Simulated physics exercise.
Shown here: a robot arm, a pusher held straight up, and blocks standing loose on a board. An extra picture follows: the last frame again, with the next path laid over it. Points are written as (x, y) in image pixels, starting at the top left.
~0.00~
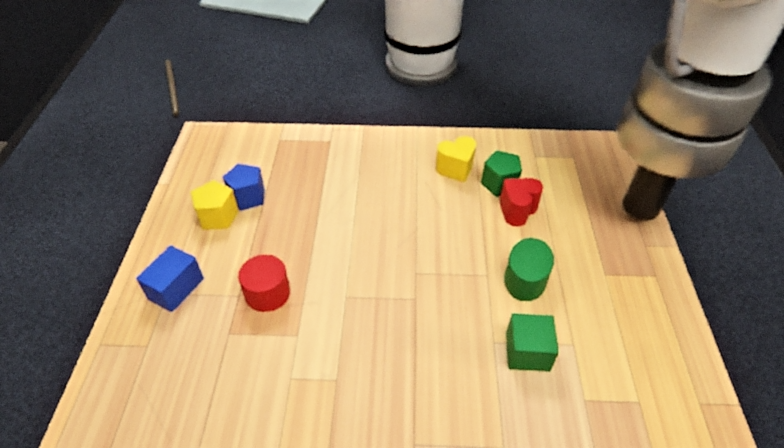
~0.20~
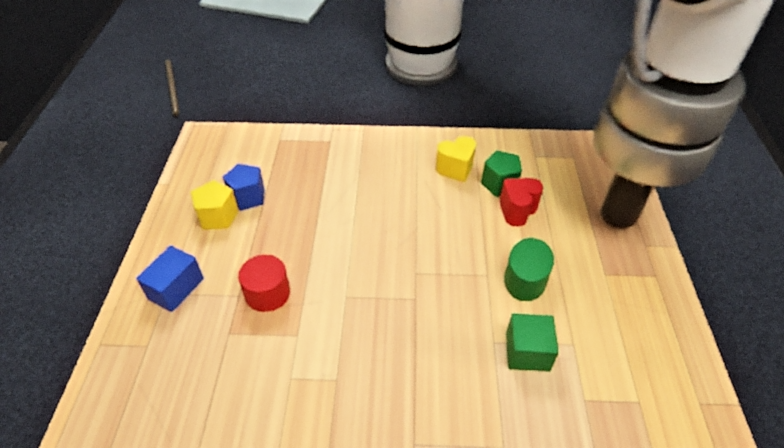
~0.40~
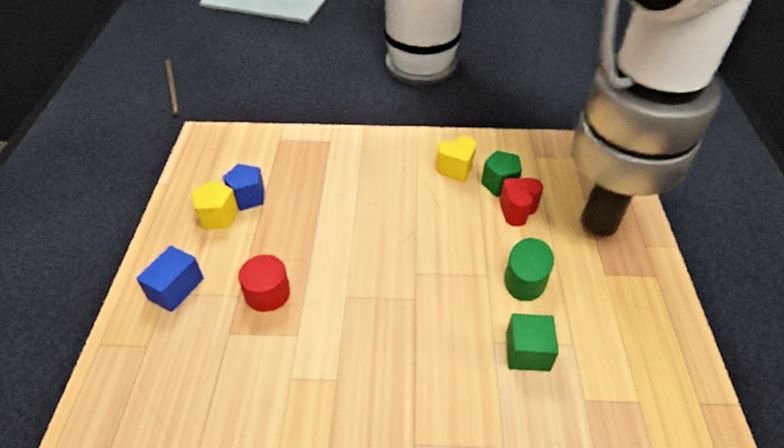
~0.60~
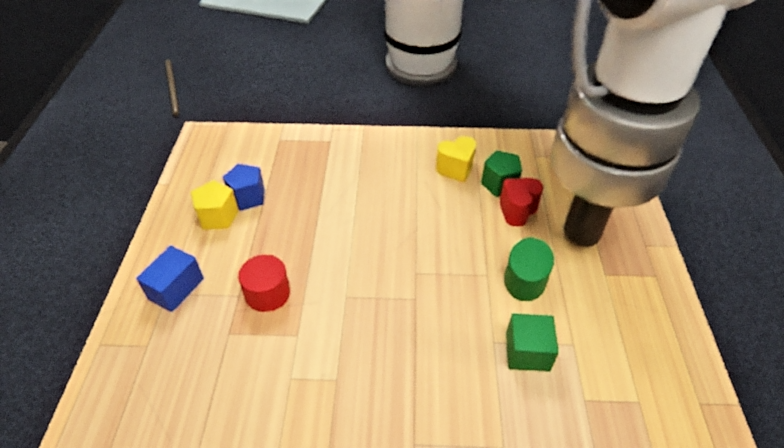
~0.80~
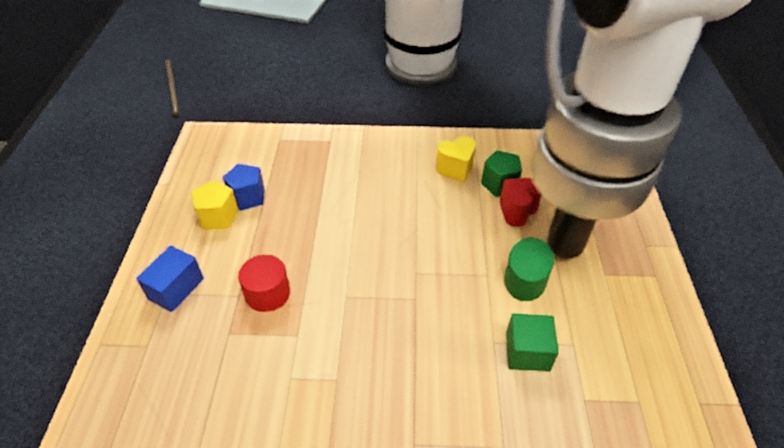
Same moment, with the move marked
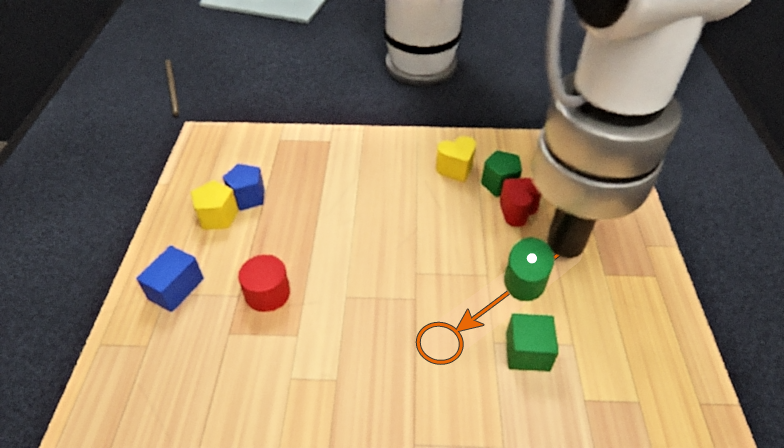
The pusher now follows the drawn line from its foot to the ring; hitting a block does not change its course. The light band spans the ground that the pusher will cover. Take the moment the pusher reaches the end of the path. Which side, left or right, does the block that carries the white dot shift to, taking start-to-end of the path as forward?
It moves off to the left.
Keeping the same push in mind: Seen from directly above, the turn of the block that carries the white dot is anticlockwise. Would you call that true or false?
True.
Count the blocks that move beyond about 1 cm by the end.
Answer: 1.
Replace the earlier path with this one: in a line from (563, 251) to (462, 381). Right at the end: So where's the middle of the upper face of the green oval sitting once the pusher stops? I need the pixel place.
It comes to (427, 324).
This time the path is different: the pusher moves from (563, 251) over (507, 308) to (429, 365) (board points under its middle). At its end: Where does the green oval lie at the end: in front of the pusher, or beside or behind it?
That block remains ahead.
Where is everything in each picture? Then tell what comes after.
In the first frame, tip of the pusher (641, 208), middles of tops, green oval (532, 258), green four-sided block (535, 332).
In the second frame, pusher (619, 215), nothing pushed.
In the third frame, pusher (600, 223), nothing pushed.
In the fourth frame, pusher (582, 233), nothing pushed.
In the fifth frame, pusher (566, 243), green oval (532, 258), green four-sided block (535, 332).
The line goes straight from (563, 251) to (440, 343); the dot is on the green oval.
On the path given first. One third of the way, pusher (528, 272); green oval (503, 286), turned 10° anticlockwise.
Two thirds of the way, pusher (486, 303); green oval (465, 325), turned 35° anticlockwise.
At the end, pusher (441, 336); green oval (438, 366), turned 80° anticlockwise; green four-sided block unmoved.
